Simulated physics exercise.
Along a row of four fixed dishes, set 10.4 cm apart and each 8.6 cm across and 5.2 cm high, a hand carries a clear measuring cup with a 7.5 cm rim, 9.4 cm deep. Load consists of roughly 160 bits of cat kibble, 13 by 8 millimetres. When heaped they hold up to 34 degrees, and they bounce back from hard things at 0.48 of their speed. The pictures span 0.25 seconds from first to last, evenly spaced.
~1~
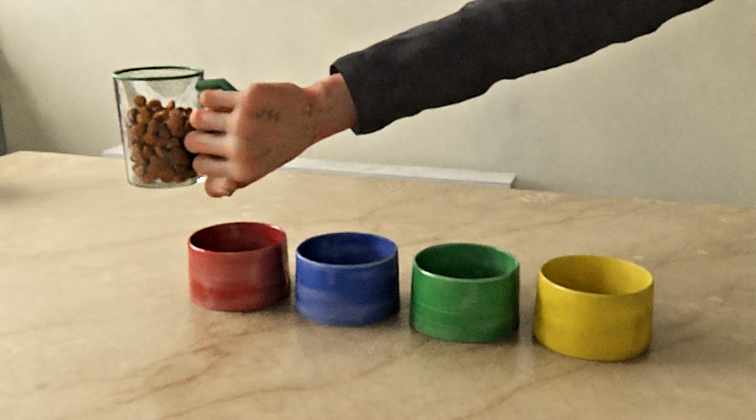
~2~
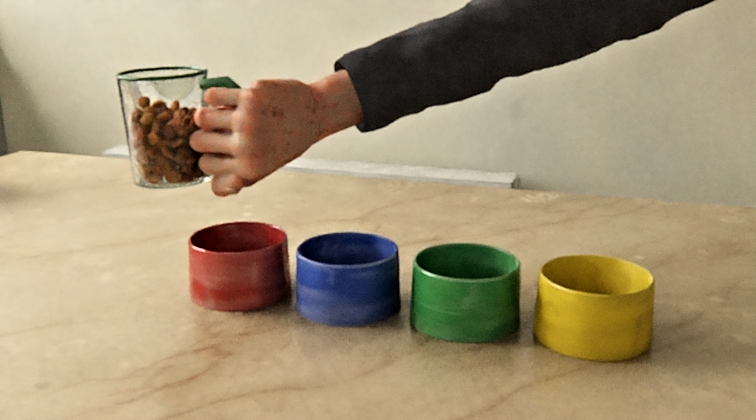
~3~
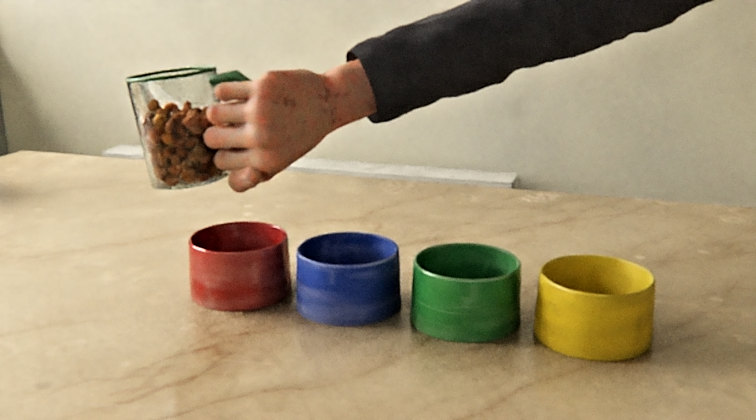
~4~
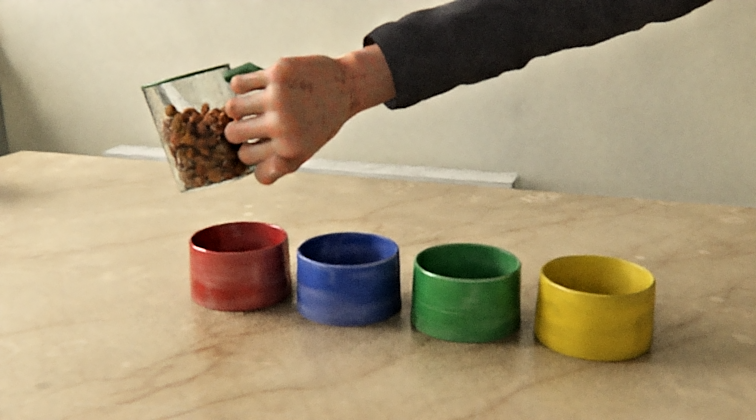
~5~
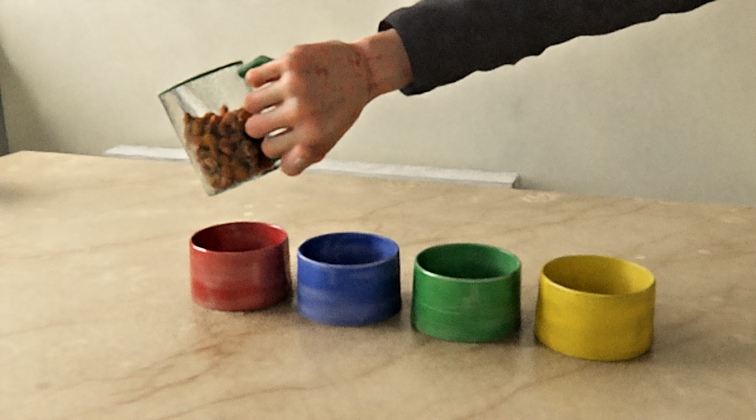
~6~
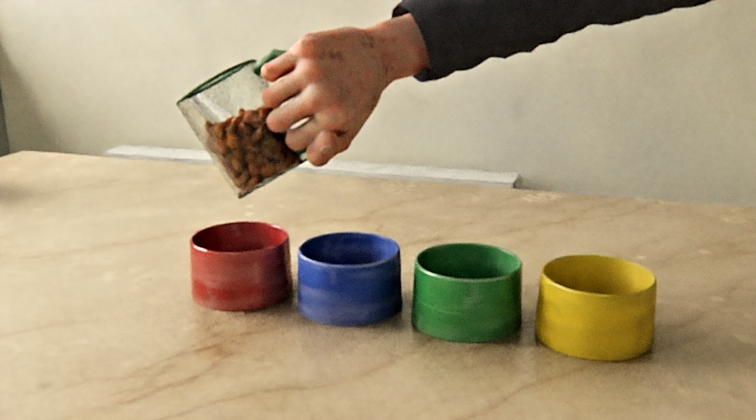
A hand tilting a clear measuring cup of brown kibble leftward while moving it right, above four colourful dishes on a table.
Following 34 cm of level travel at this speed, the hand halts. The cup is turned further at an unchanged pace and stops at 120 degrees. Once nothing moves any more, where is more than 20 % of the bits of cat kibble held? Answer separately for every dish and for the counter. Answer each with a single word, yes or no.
Red dish no, blue dish no, green dish yes, yellow dish no, counter no.
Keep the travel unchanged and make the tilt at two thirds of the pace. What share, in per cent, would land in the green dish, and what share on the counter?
That gives green 100 with 0 for the counter.
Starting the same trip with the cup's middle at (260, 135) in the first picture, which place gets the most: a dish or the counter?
The largest share ends at yellow.
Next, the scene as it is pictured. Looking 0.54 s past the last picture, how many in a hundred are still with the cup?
95 per cent.
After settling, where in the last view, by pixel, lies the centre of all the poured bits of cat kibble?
(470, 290) or so.
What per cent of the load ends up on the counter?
0 per cent.
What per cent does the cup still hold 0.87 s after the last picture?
Some 40 %.
Then, 0.33 s after the last picture, tilt 83 degrees; cup holds 100 %.
Then, 0.54 s after the last picture, tilt 116 degrees; cup holds 95 %, green 5 %.
Then, 0.87 s after the last picture, tilt 120 degrees; cup holds 40 %, green 55 %.
In the end, red 0 %, blue 0 %, green 100 %, yellow 0 %, counter 0 %.
